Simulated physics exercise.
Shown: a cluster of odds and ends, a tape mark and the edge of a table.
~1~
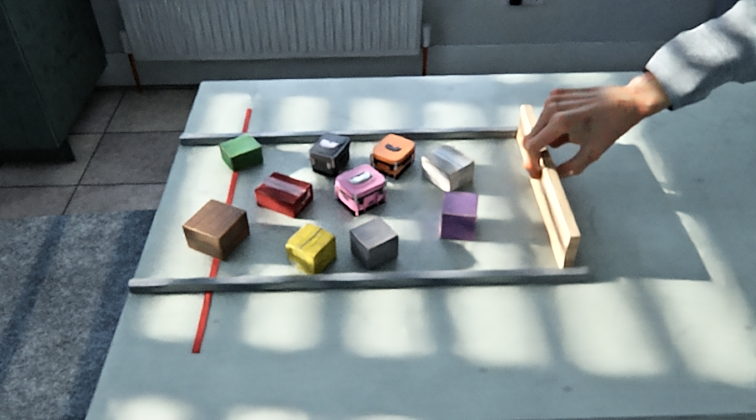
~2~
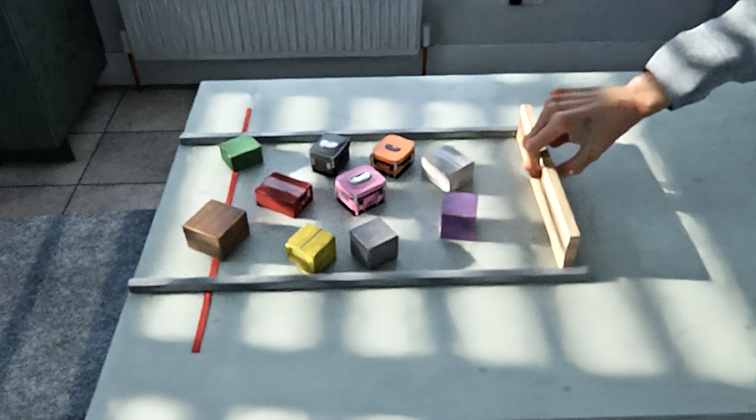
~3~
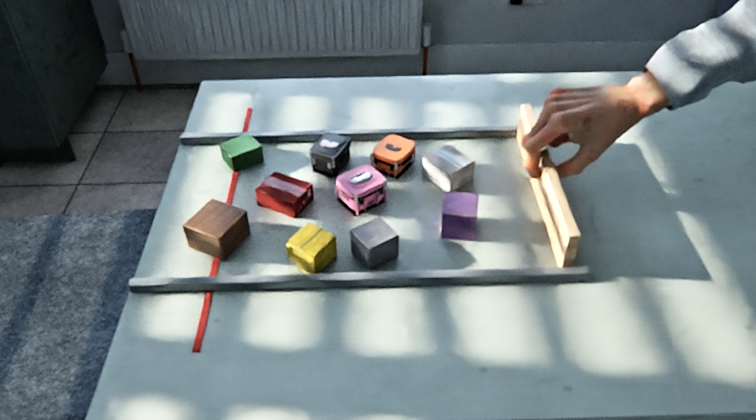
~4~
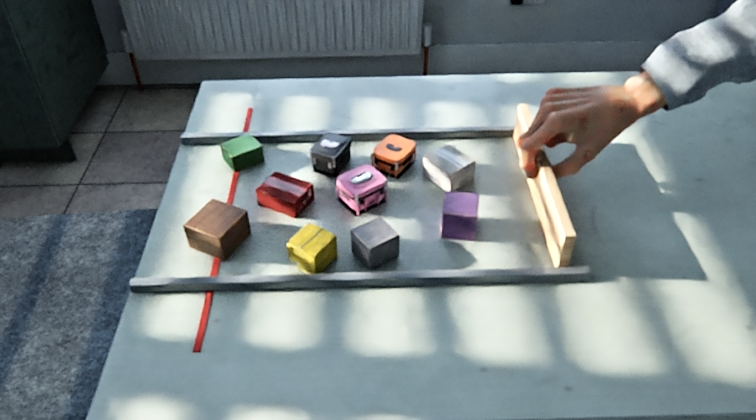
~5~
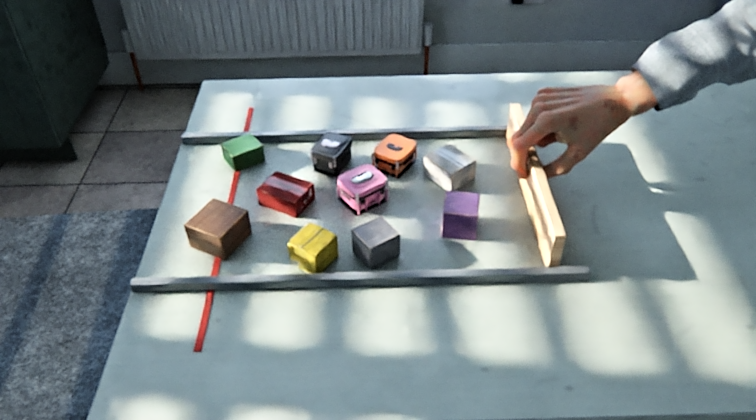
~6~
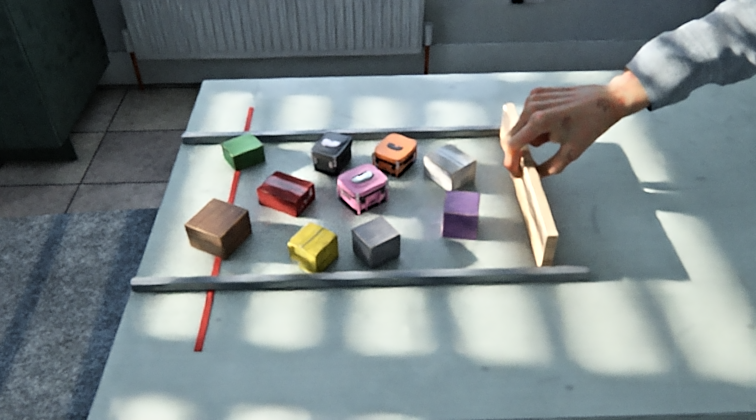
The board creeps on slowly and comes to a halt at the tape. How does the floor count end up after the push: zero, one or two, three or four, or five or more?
The push will most likely drop a single piece or two.
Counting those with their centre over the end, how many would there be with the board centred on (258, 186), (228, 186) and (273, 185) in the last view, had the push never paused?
Middles past end - pos 1: 0, pos 2: 1, pos 3: 0.
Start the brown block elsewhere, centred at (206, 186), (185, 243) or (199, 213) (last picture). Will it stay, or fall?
Results in order - down; down; still up.
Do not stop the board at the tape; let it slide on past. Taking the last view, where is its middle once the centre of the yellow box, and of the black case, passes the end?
Approx. (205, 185) for the first, approx. (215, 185) for the second.
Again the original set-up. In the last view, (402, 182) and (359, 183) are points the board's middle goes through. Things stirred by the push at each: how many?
One spot: 5. Other spot: 8.
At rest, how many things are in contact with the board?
At rest, 4 are in contact.
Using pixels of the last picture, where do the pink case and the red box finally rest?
You'll see the pink case at (189, 202), with the red box at (168, 187).
A little later, none off yet; brown block at rest near (219, 228); green block at rest near (243, 152); red box at rest near (286, 193).
Next, none off yet; brown block at rest near (219, 228); green block moving near (235, 152); red box shifted about its own width near (252, 185).
When it is over, the number that fall off is one or two; down, green block.
